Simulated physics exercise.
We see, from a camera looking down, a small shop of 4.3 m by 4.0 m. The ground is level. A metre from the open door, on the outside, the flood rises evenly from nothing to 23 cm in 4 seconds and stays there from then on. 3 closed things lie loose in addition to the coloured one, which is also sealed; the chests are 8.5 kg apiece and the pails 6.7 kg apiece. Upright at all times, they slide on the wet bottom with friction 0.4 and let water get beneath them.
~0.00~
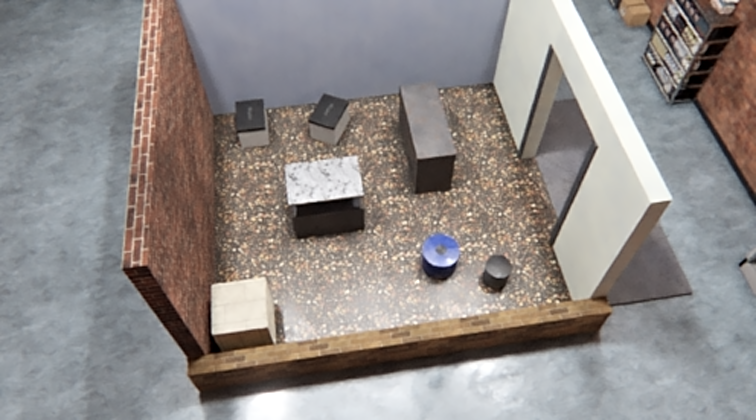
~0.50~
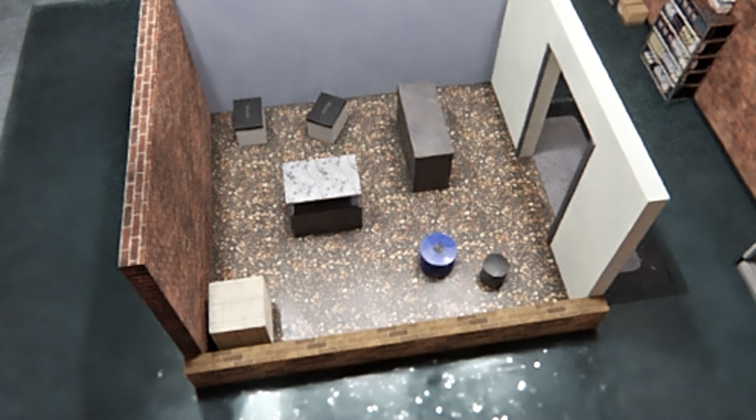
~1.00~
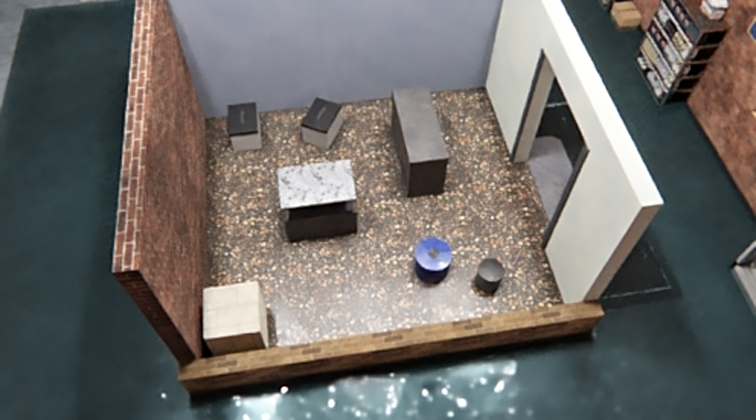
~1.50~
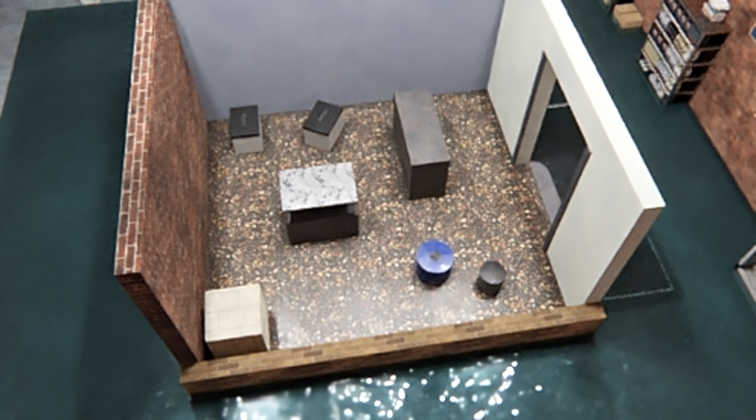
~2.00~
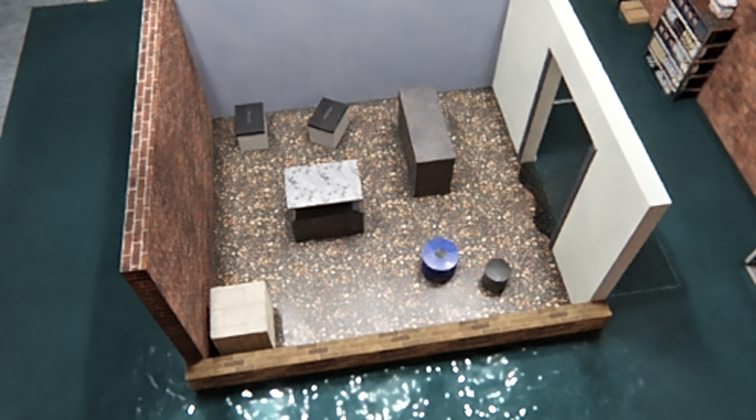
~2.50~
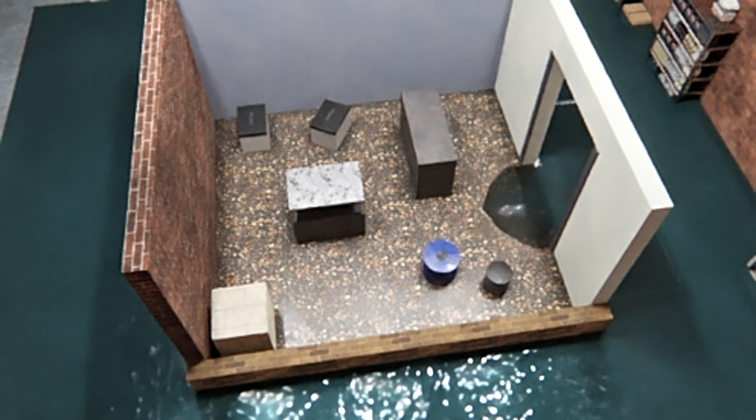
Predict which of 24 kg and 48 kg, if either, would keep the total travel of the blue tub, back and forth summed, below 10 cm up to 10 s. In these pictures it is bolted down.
My prediction: Only the heavier figure works.
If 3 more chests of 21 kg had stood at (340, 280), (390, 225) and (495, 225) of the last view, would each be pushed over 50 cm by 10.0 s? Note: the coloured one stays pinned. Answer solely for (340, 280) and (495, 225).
Taking them in order, the first is inside the line and the second is beyond the line.
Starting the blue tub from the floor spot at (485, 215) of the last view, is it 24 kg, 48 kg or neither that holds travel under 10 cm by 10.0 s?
Short answer: Heavier load only.
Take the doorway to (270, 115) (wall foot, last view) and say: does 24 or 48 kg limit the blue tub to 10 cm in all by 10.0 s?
Then the lighter mass suffices.
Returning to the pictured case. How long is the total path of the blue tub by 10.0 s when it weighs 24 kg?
It would cover some 50 cm all told.
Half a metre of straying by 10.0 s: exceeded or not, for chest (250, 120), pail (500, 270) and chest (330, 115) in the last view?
In order: Within the mark, within the mark, above the mark.
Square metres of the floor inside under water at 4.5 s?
Around 6.0 m2 of it.
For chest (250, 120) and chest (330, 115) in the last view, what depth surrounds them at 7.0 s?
Close to 1 and 4 centimetres.
After 3.5 s the blue tub would be 0 cm from its start with 24 kg and 0 cm from its start with 48 kg; 1 cm of water round it then.
After 4.5 s the blue tub would be 0 cm from its start with 24 kg and 0 cm from its start with 48 kg; 6 cm of water round it then.
After 7.0 s the blue tub would be 8 cm from its start with 24 kg and 0 cm from its start with 48 kg; 7 cm of water round it then.
After 10.0 s the blue tub would be 45 cm from its start with 24 kg and 0 cm from its start with 48 kg; 12 cm of water round it then.
